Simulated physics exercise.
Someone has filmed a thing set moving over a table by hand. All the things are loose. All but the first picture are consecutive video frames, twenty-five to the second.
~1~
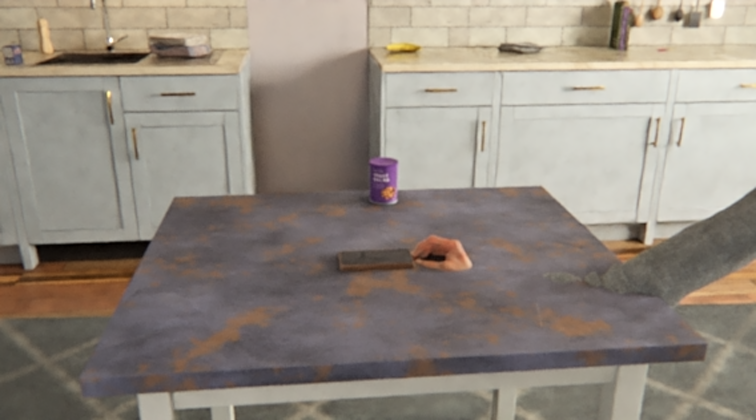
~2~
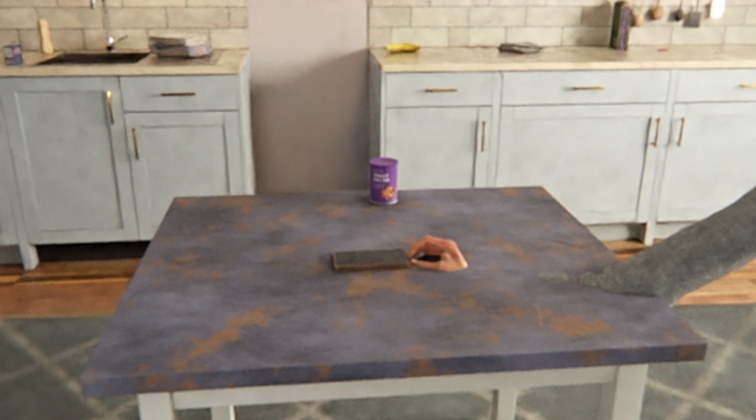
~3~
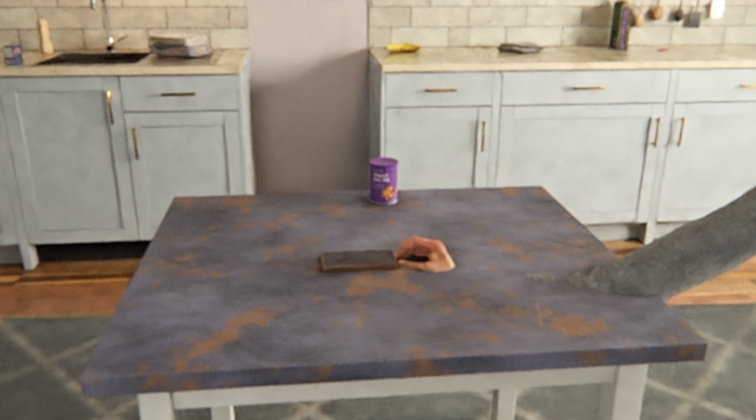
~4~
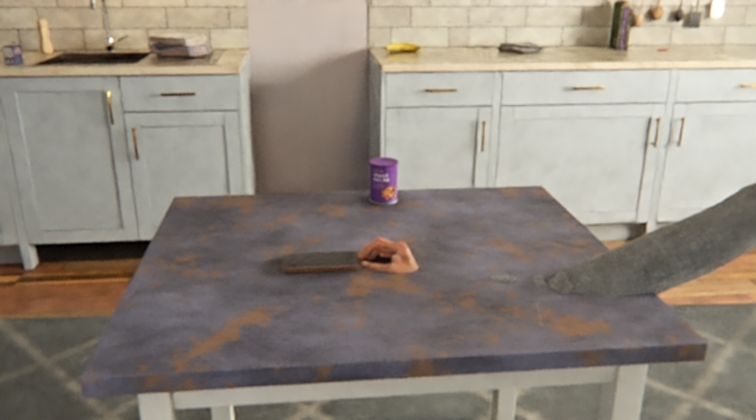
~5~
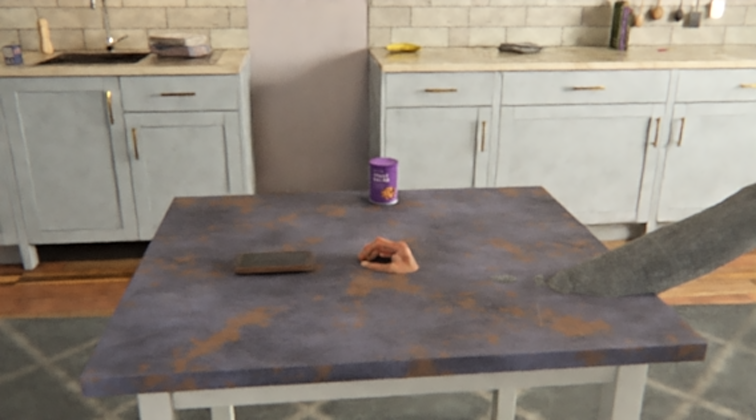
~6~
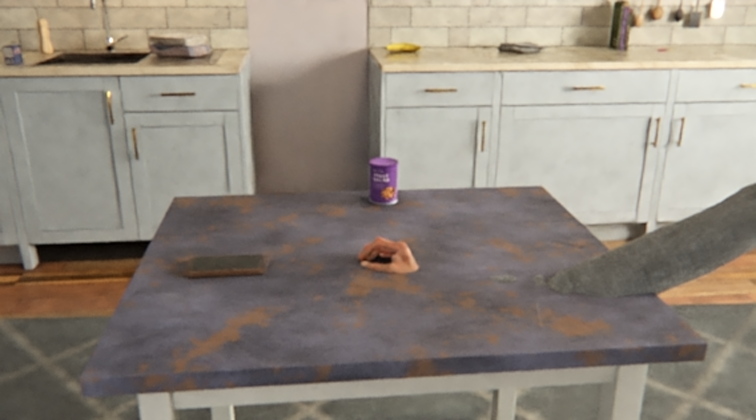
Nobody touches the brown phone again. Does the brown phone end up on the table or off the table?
The brown phone goes over the edge.
Then, 0.20 s after the last picture, brown phone now off the table.
Then, 0.40 s after the last picture, things are still on the move.
By the end, off the table, brown phone.
